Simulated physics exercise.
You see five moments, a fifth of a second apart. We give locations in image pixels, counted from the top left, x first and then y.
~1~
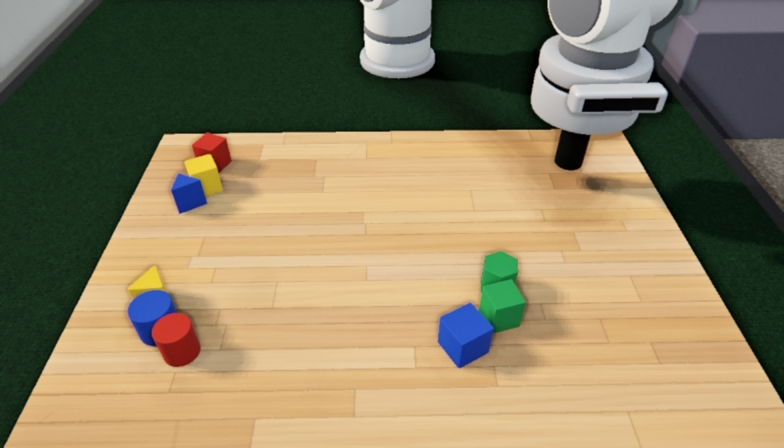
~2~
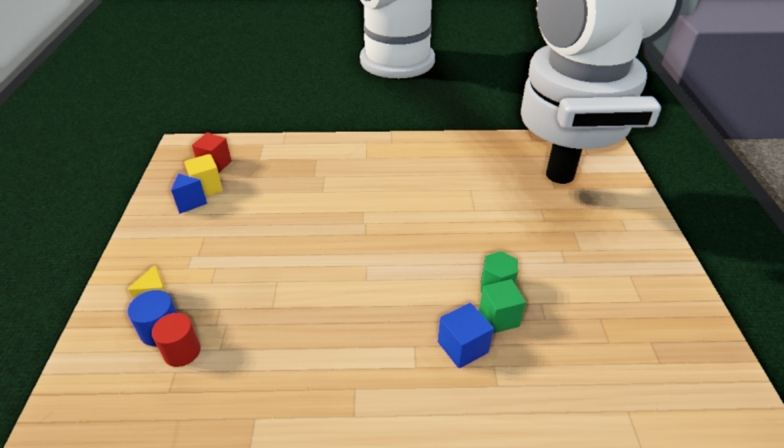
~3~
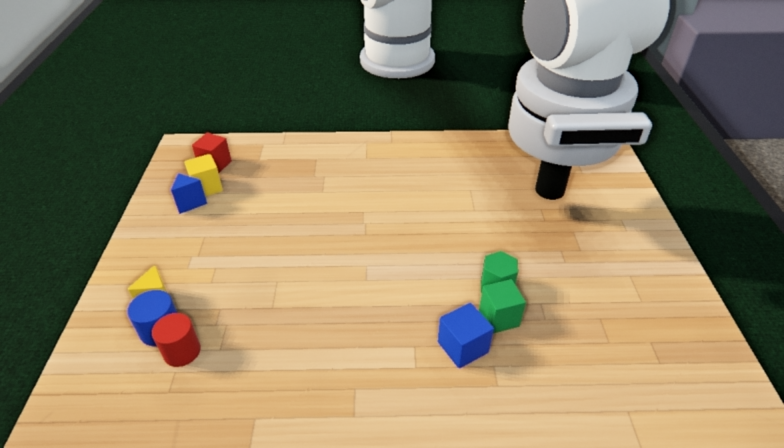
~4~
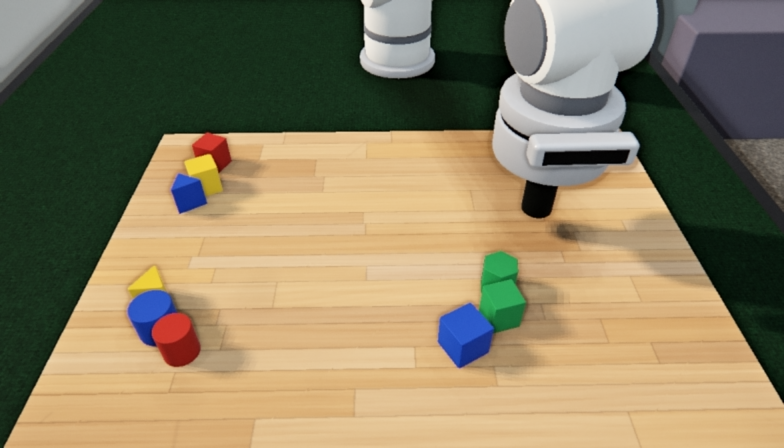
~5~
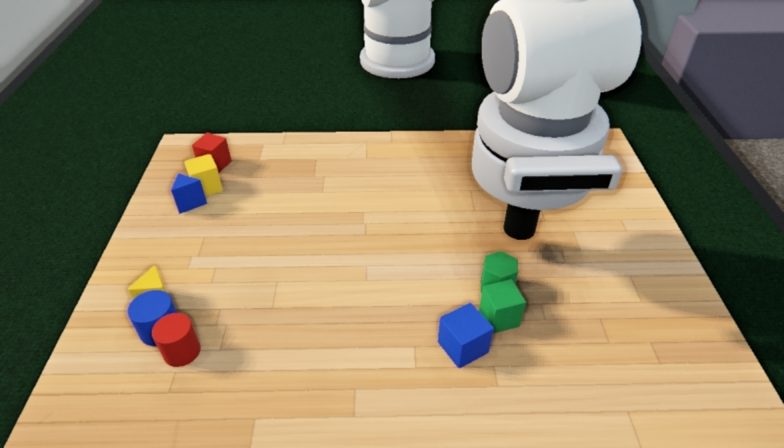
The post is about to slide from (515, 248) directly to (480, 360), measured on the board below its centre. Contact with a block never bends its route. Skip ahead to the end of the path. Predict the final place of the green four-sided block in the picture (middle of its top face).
Its top centre lands on (517, 360).
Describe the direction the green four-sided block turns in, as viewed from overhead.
Prediction: Counterclockwise.
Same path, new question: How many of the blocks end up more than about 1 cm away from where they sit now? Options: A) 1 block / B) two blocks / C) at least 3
It's C.
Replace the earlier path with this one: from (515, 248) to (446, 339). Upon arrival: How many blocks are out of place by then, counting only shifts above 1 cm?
Expect three or more.
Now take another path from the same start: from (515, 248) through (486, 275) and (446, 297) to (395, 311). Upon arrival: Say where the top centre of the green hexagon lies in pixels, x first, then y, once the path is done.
The spot you're after is about (484, 289) in the image.
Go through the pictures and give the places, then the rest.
Post tip at (568, 163); block tops, blue four-sided block at (467, 323); green hexagon at (502, 264); green four-sided block at (504, 294), in the first picture.
Post at (560, 176); blocks unchanged, in the second picture.
Post at (550, 191); blocks unchanged, in the third picture.
Post at (536, 209); blocks unchanged, in the fourth picture.
Post at (519, 230); blue four-sided block at (467, 323); green hexagon at (502, 264); green four-sided block at (504, 294), in the fifth picture.
What follows on the original path. One third of the way, post at (509, 263); green hexagon at (494, 277); green four-sided block at (506, 302).
Two thirds of the way, post at (497, 300); blue four-sided block at (452, 338); green hexagon at (474, 313), turned 20° clockwise; green four-sided block at (509, 329), turned 35° anticlockwise.
At the end, post at (484, 342); blue four-sided block at (416, 370), turned 15° clockwise; green hexagon at (452, 353), turned 35° clockwise; green four-sided block at (517, 360), turned 100° anticlockwise.
